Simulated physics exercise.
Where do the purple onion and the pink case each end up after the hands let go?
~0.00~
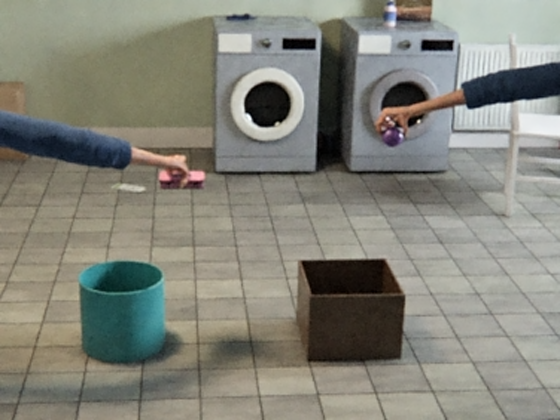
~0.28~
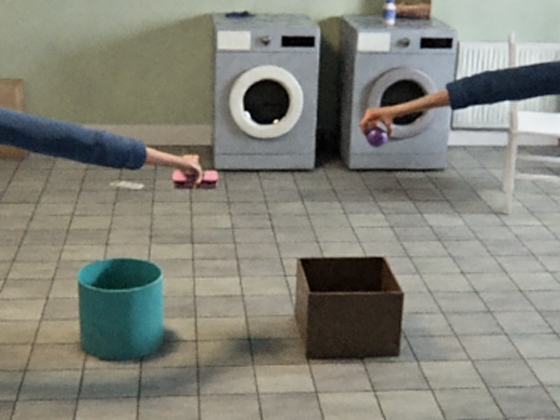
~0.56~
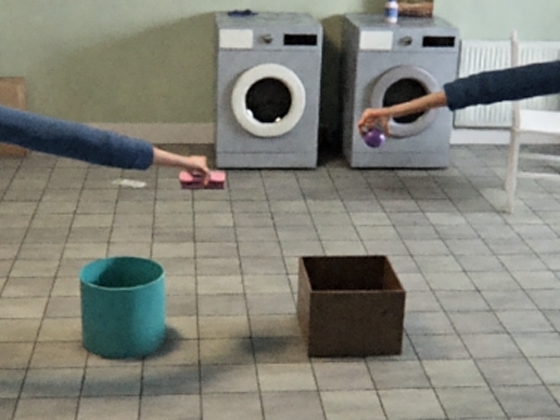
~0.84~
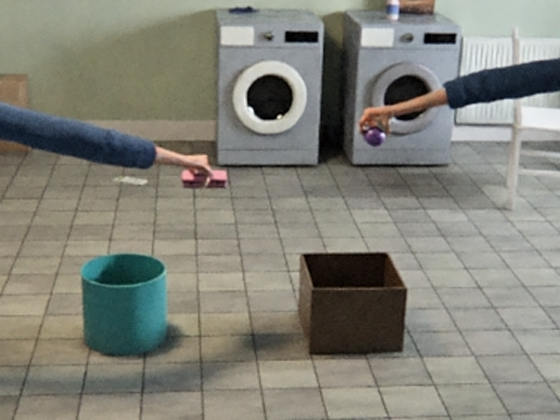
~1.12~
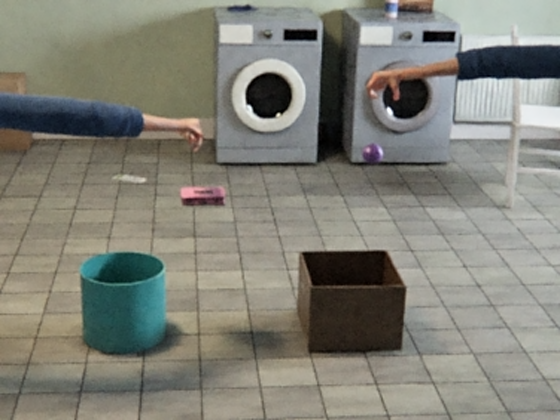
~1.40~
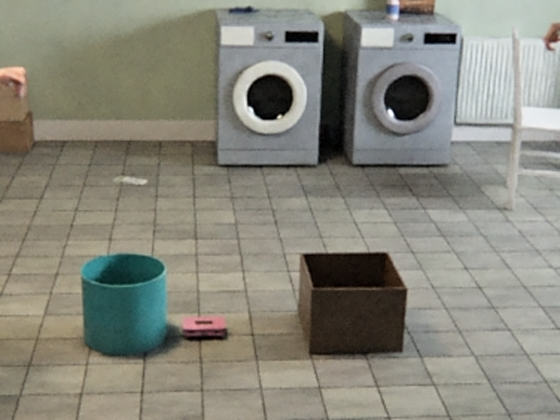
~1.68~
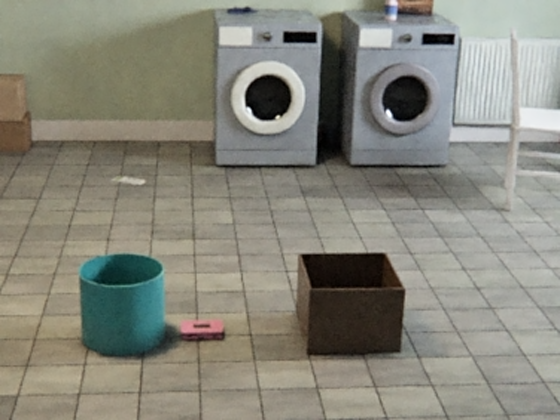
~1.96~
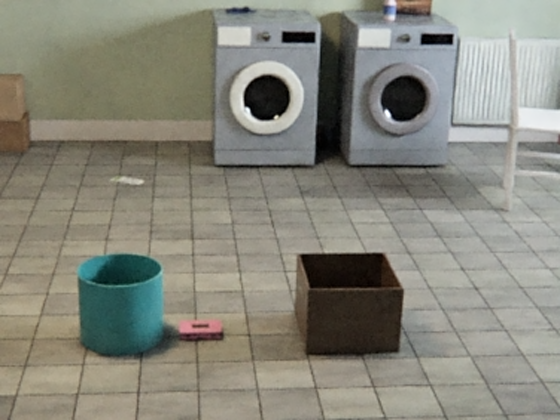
The purple onion drops into the brown basket and is hidden inside it. The pink case misses the teal bucket and lies on the floor just to its right.
In a tiled laundry room with two washing machines against the back wall, a teal bucket and a square brown basket stand on the floor. An arm reaches in from each side, the left hand holding a flat pink case and the right hand a round purple onion. The hands shift a little, the pink case edging right and the onion left, and then hold nearly still. Both hands let go and draw back as the things fall. The onion drops out of sight into the brown basket, while the pink case ends up lying on the tiles just right of the teal bucket.
